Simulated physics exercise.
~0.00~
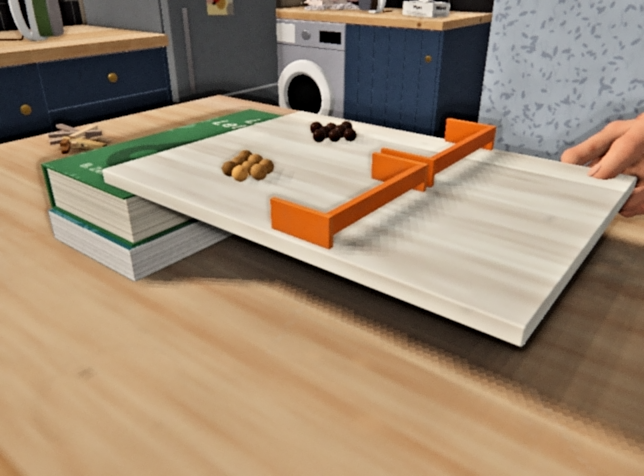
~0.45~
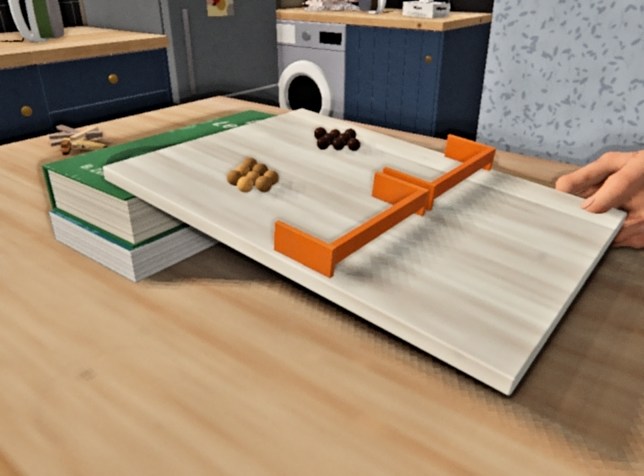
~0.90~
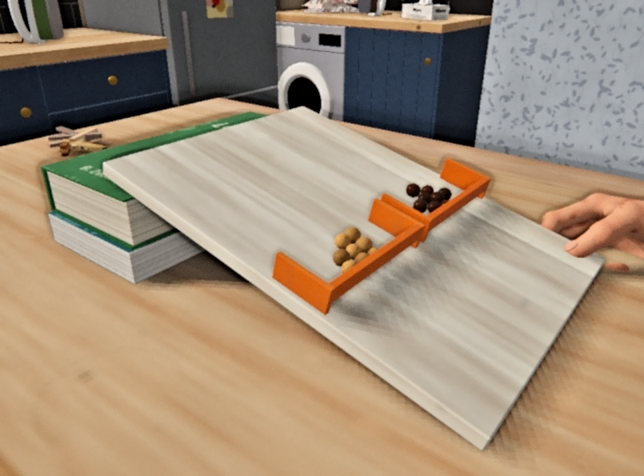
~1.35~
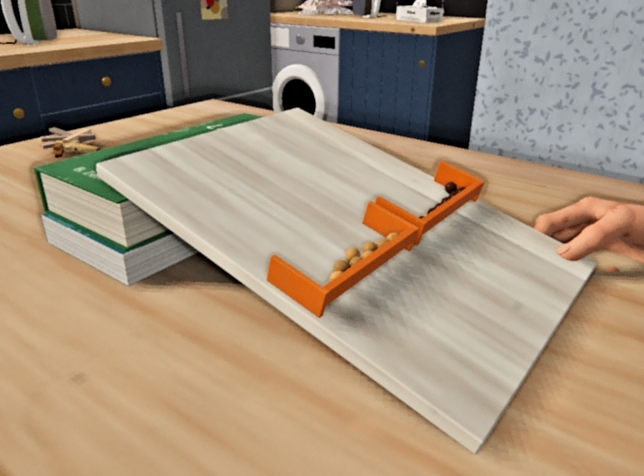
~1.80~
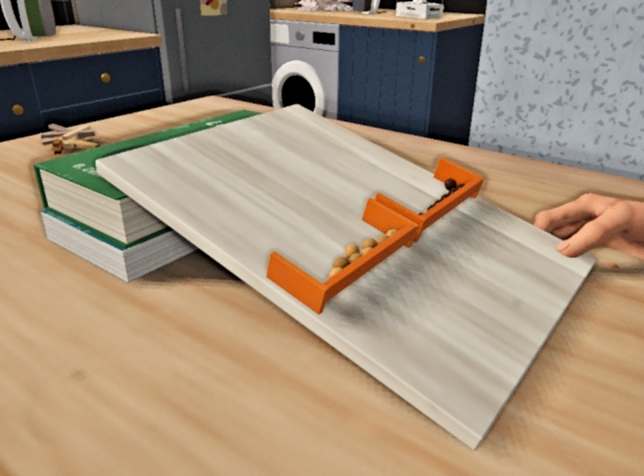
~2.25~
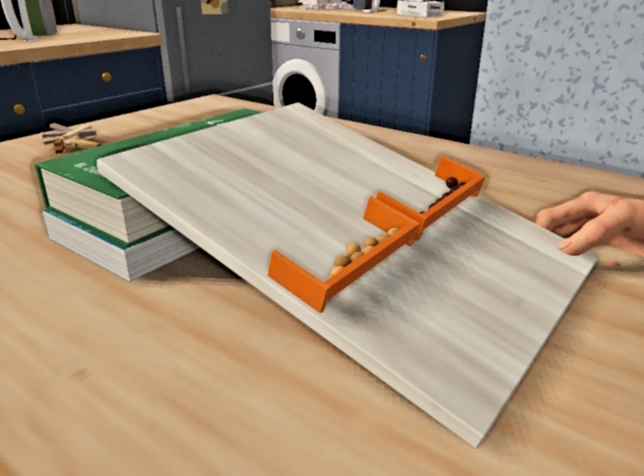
White board propped on books being tilted by a hand, tan and dark balls rolling down and gathering behind orange barriers.
